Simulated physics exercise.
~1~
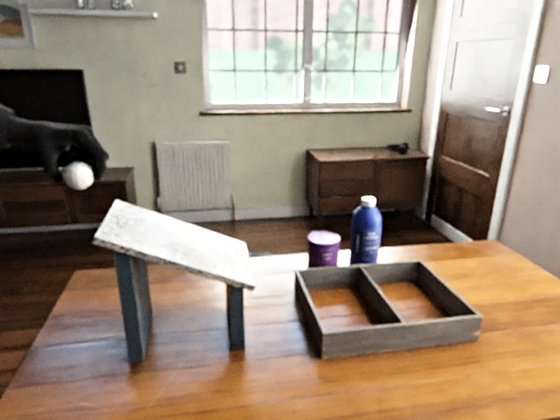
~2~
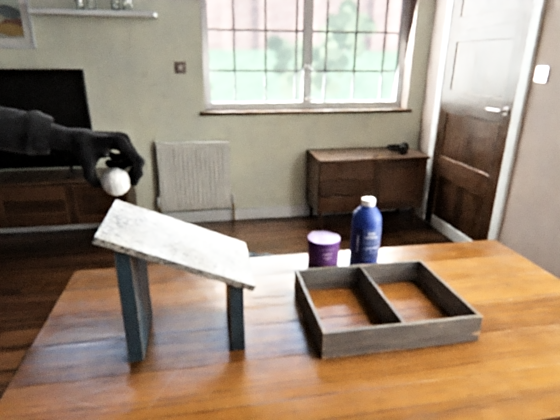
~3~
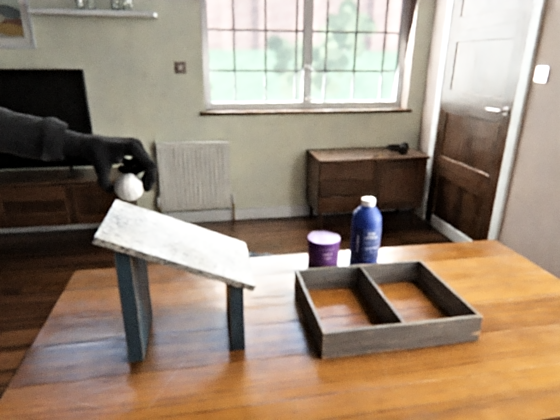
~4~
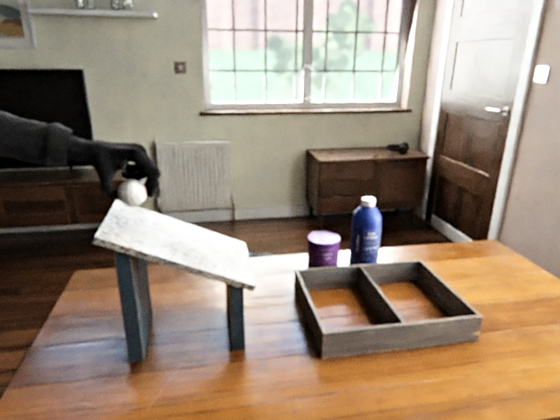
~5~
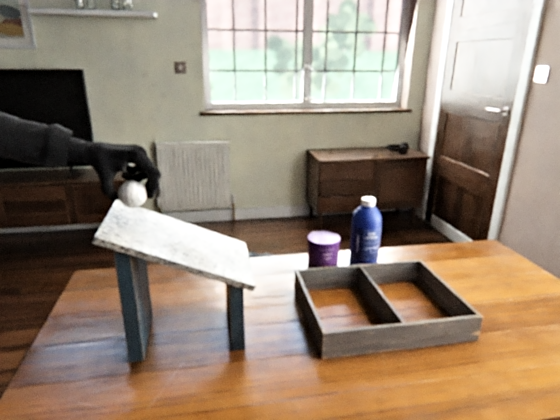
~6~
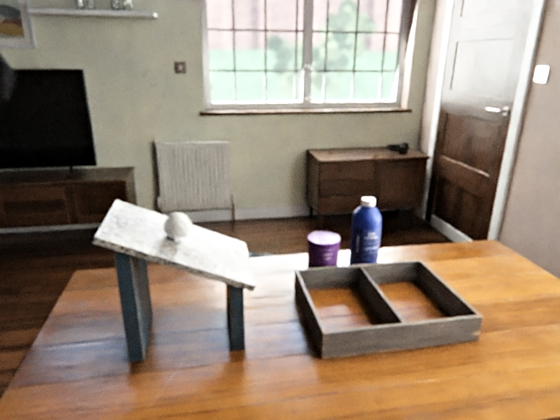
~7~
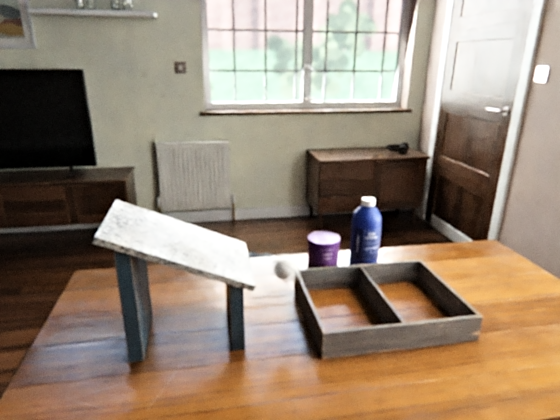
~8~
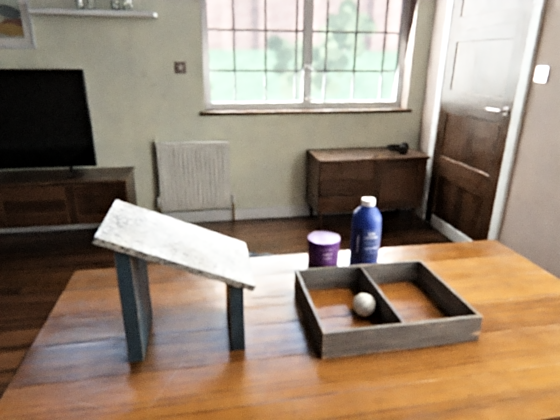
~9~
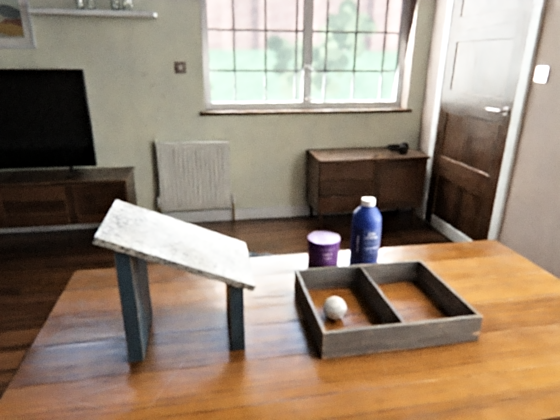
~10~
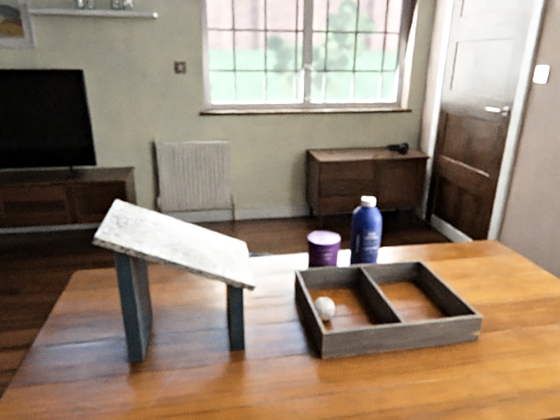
A dark-gloved hand set a small white onion near the top of a sloping board on a wooden table and let go. It rolled down to the right, dropped into the tray's nearer bay, and drifted back left, leaving the blue bottle and purple tin undisturbed.
